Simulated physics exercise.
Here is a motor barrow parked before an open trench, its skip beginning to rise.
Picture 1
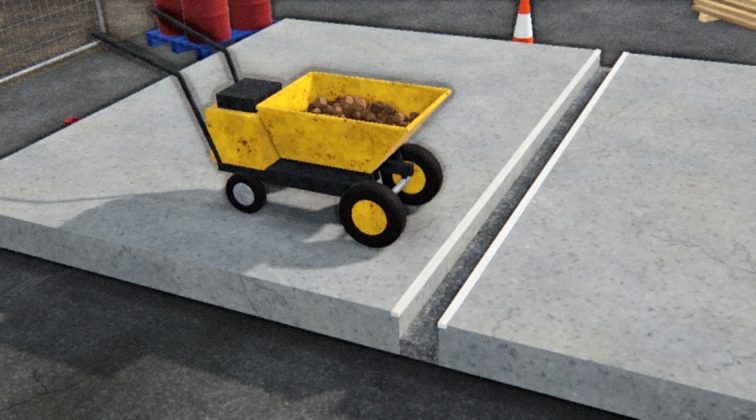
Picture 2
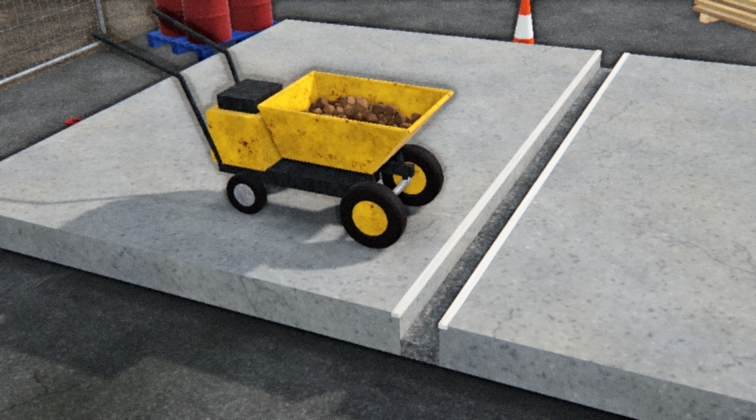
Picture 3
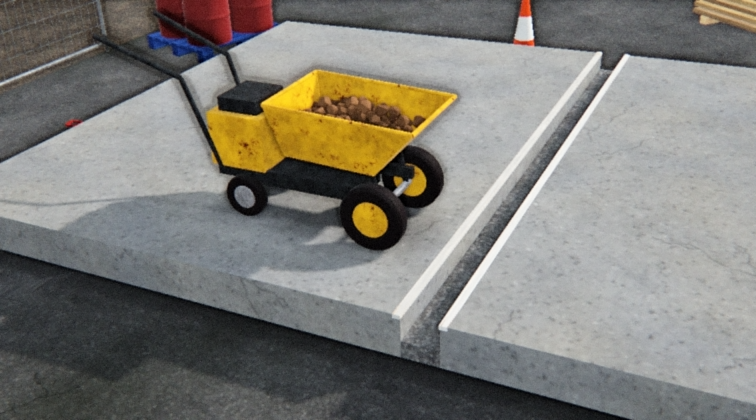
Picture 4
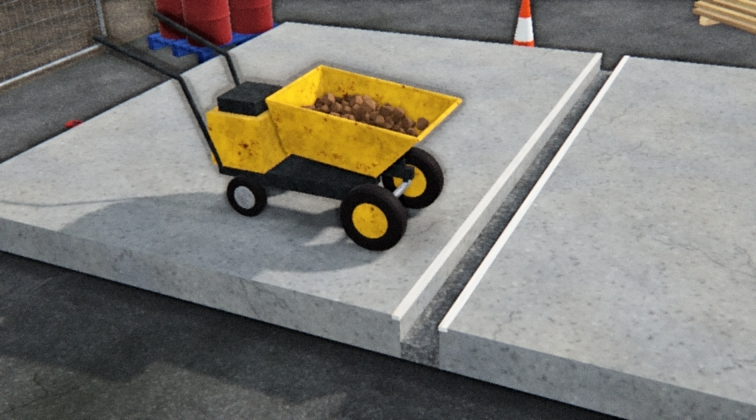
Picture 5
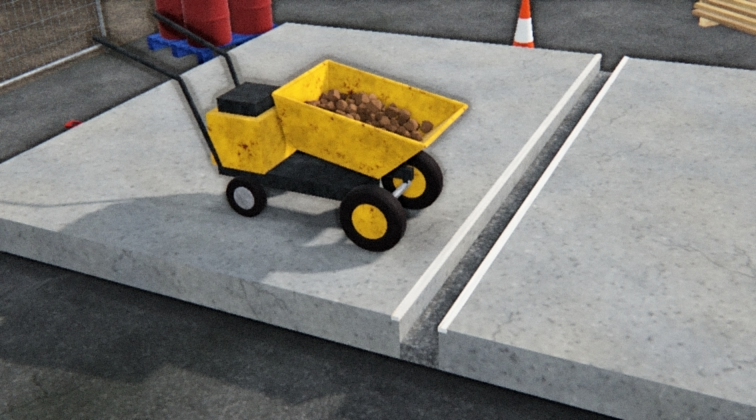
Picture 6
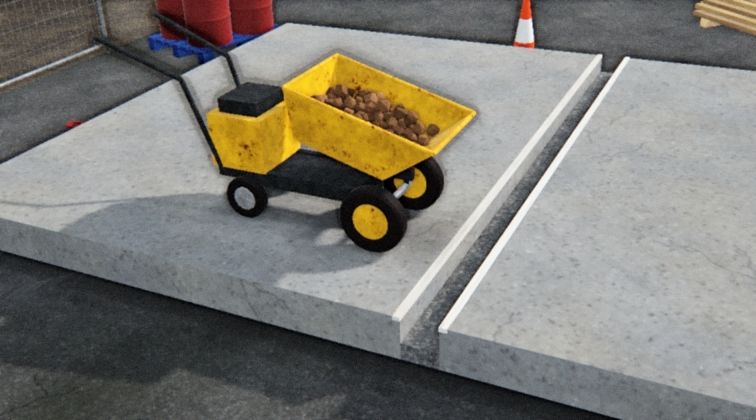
Yellow motor barrow standing still on a concrete slab beside a narrow trench, its loaded skip gradually tilting forward to the right.
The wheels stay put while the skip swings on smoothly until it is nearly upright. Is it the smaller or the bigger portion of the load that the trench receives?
The smaller portion.
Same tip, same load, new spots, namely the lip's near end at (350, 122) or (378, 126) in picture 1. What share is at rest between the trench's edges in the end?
It works out to 50 per cent in the first case and 50 per cent in the second.
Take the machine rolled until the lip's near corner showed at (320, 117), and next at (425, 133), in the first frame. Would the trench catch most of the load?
Position 1 falls short of half; position 2 falls short of half.
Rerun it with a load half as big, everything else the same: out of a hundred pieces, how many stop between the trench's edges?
It comes to some 0 per cent.
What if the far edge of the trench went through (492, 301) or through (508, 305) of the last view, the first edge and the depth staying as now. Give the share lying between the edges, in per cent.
The first case gives close to 50 per cent and the second close to 70 per cent.
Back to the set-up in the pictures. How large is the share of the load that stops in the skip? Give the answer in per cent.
40 %, about.
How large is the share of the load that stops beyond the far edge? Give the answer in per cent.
Close to 60 in a hundred.
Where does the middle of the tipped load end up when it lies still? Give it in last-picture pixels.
Roughly at (547, 250).
Soon after the last picture, skip tipped steeply; all in the skip.
A little later, skip tipped right over; most in the skip; about a quarter beyond it; a stray few falling.
Later still, skip tipped right over; about a third in the skip; a stray few in or heaped over the trench; about two thirds beyond it.
At rest, skip tipped right over; about a third in the skip; a stray few in or heaped over the trench; about half beyond it.
